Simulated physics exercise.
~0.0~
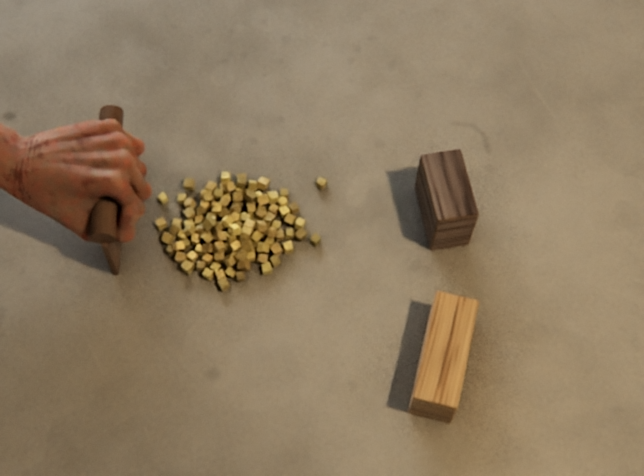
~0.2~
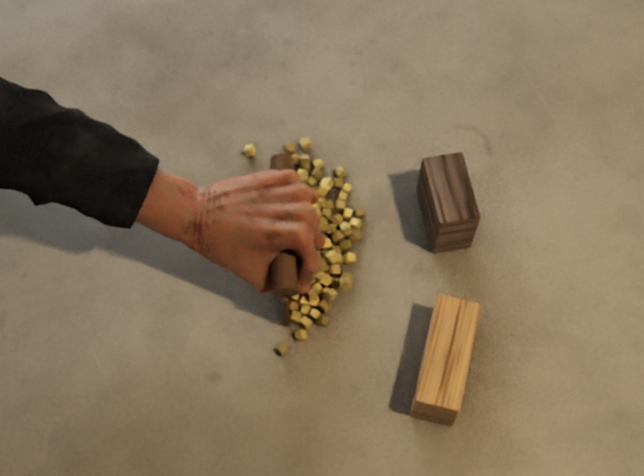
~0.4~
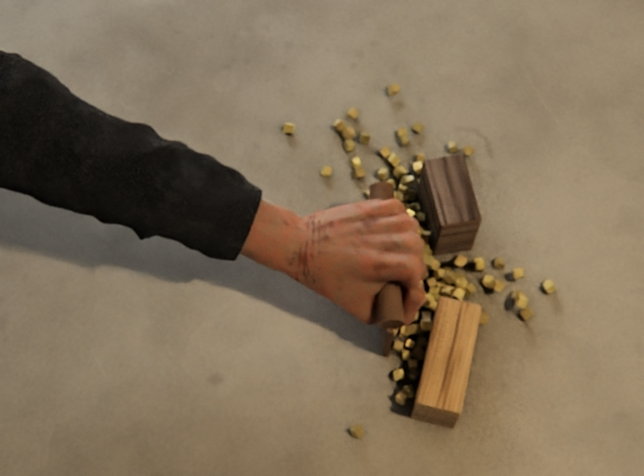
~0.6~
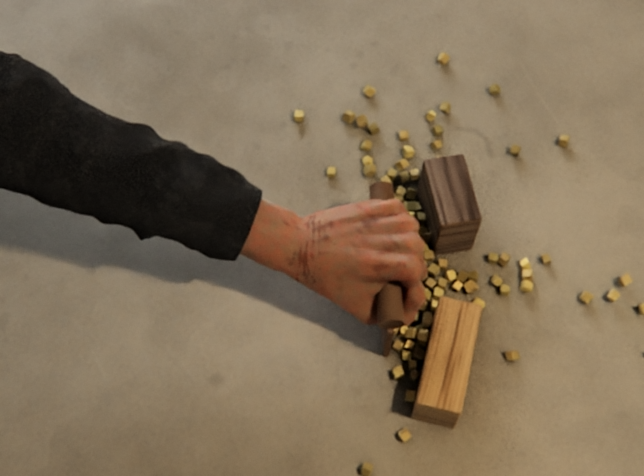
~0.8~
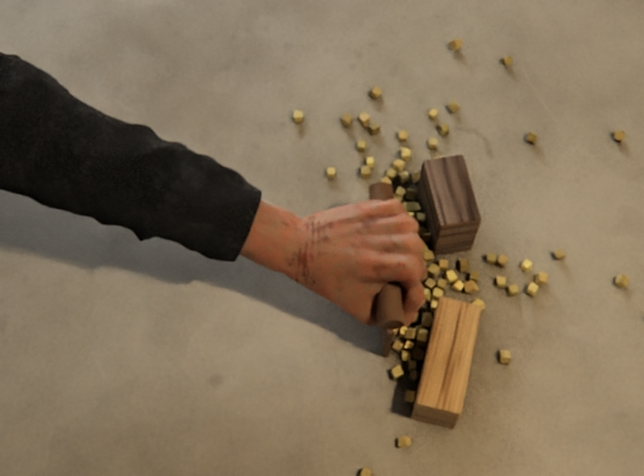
A hand sweeping small yellow cubes rightwards with a scraper against two wooden blocks, some scattering beyond, many stopping before the blocks.
